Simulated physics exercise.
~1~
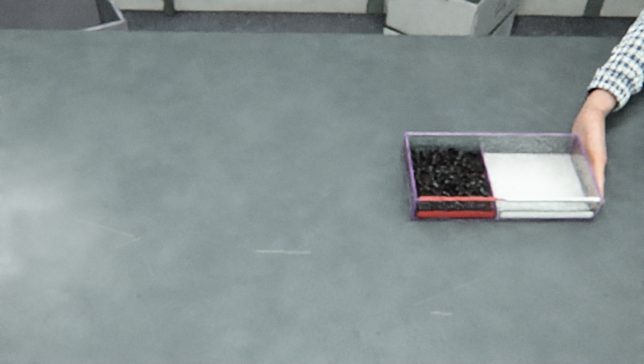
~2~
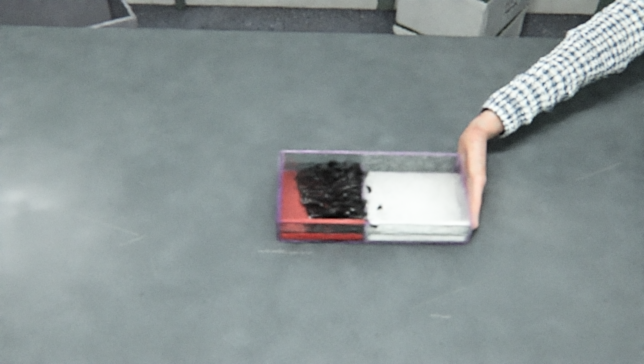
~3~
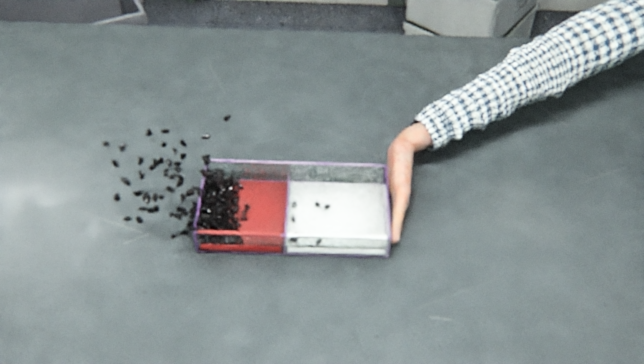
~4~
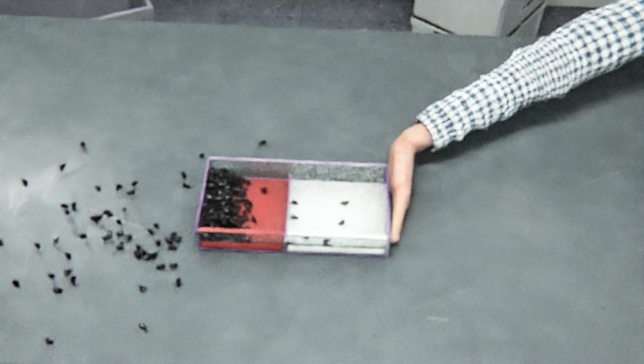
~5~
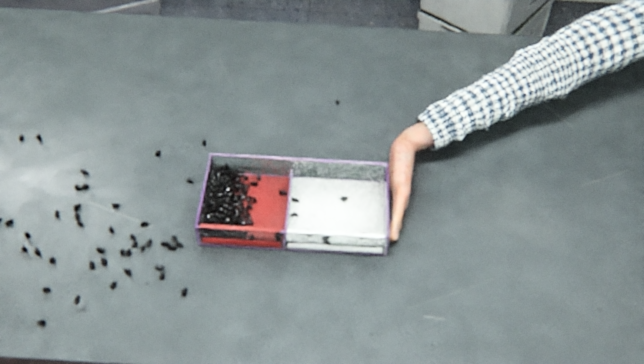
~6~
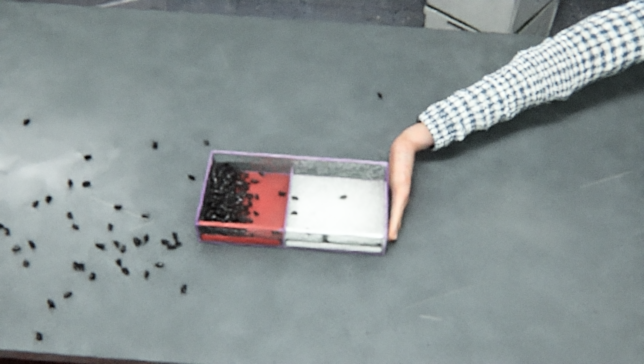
A hand slides a divided tray left and stops, flinging some black beans onto the table.
